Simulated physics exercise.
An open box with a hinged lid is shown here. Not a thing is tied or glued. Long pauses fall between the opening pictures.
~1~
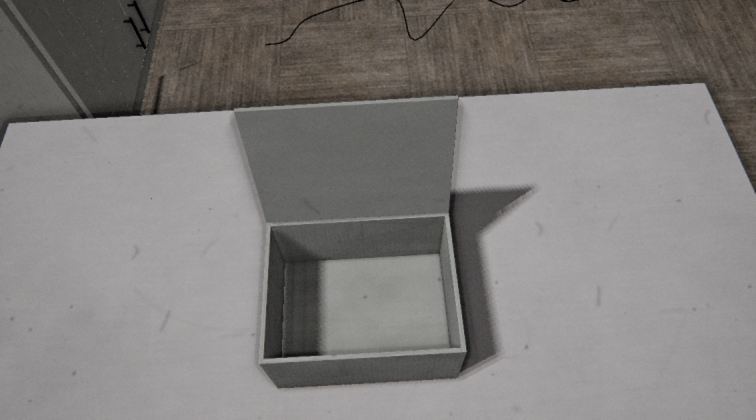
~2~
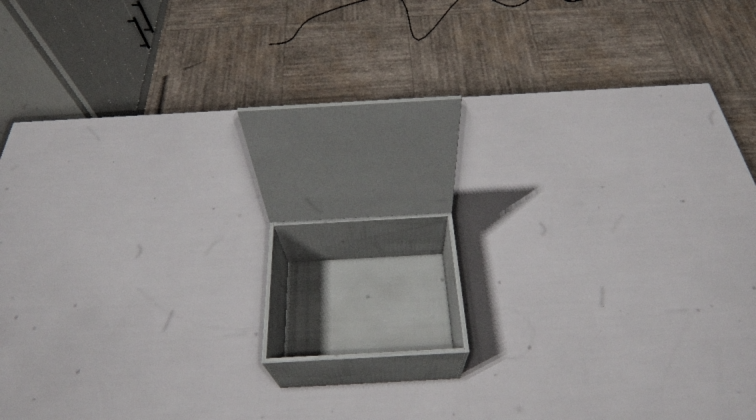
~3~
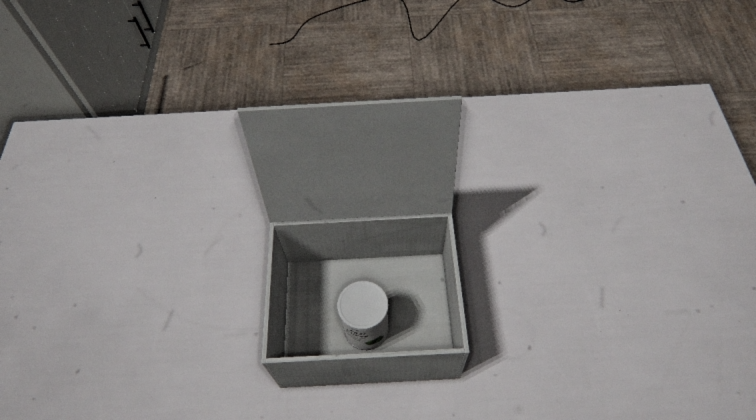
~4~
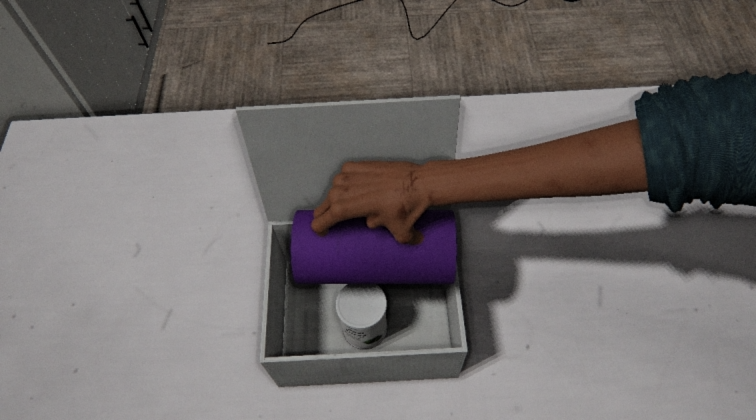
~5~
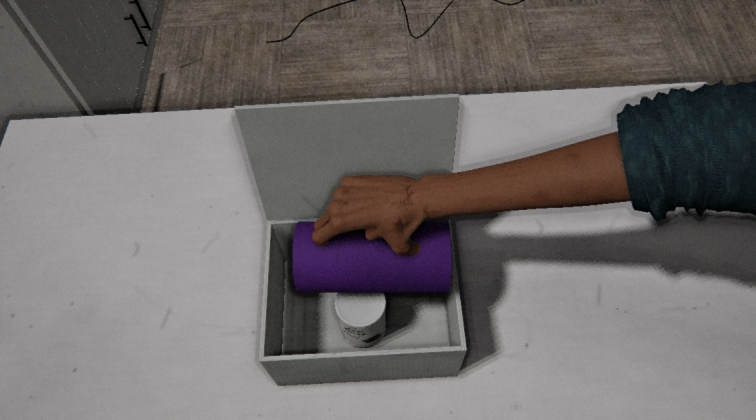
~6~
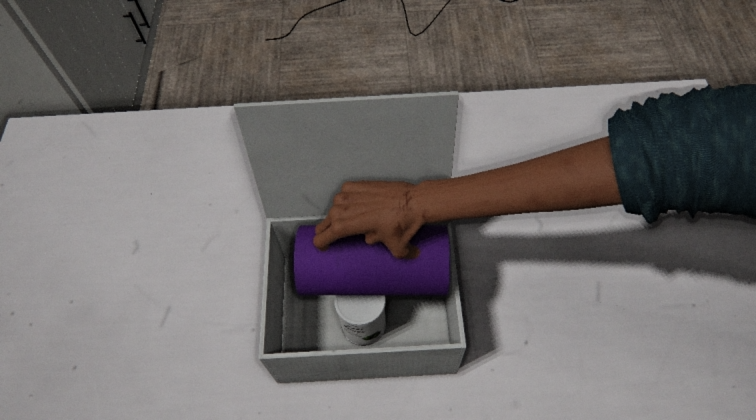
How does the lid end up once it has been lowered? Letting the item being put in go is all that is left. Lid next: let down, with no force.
The lid lies flat on the box.
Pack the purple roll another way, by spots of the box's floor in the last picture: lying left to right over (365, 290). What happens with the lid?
Well, in that case it fits down fine.
Then, 1.20 s after the last picture, lid starting down; purple roll rolled about its own width near (365, 268).
Then, 1.80 s after the last picture, lid 33° above the rim; purple roll rolled about its own width near (365, 268).
At rest, lid shut; moved from the start, purple roll; white tin in place. Seen from the same camera at the end, purple roll near (365, 268).
